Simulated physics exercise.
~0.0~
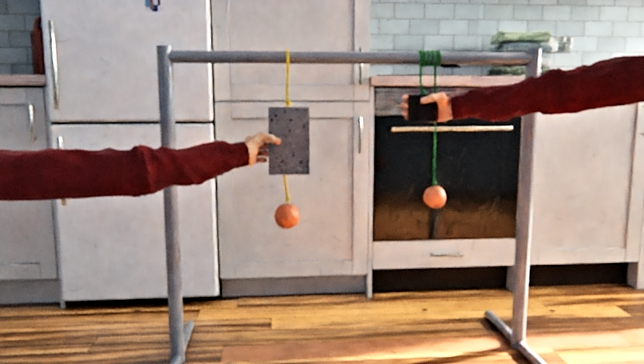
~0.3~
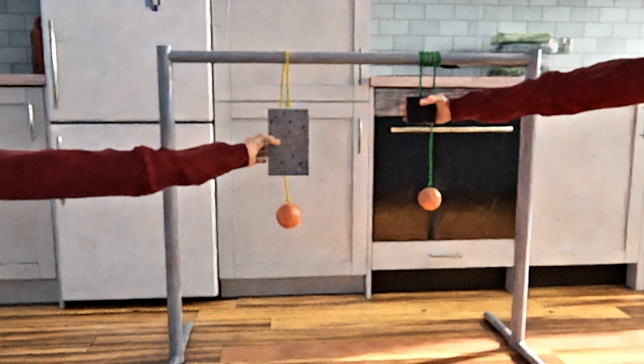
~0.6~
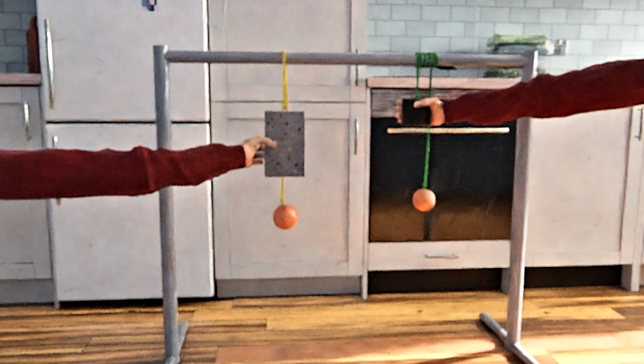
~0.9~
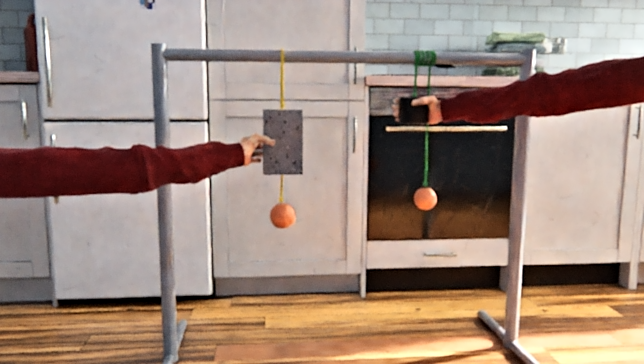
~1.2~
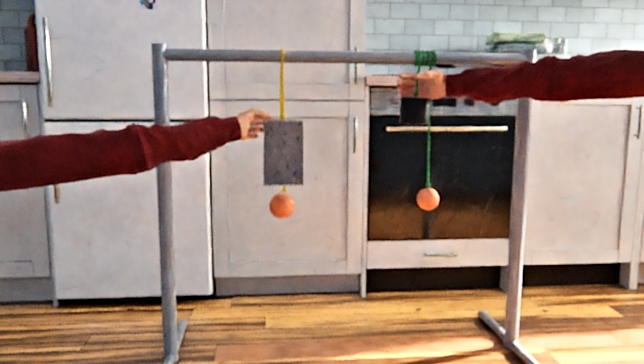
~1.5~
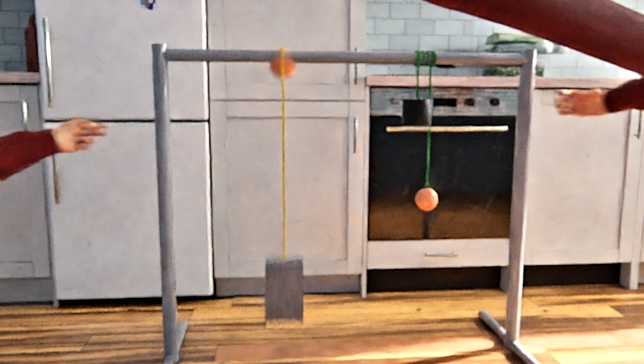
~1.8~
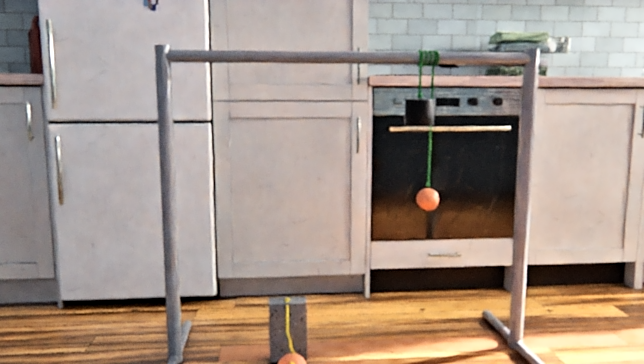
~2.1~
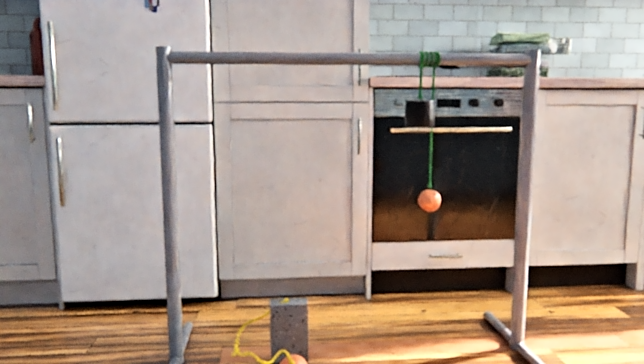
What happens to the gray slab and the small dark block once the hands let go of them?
The gray slab drops to the floor and pulls its yellow cord over and off the rail, while the small dark block stays hanging from the green cord.
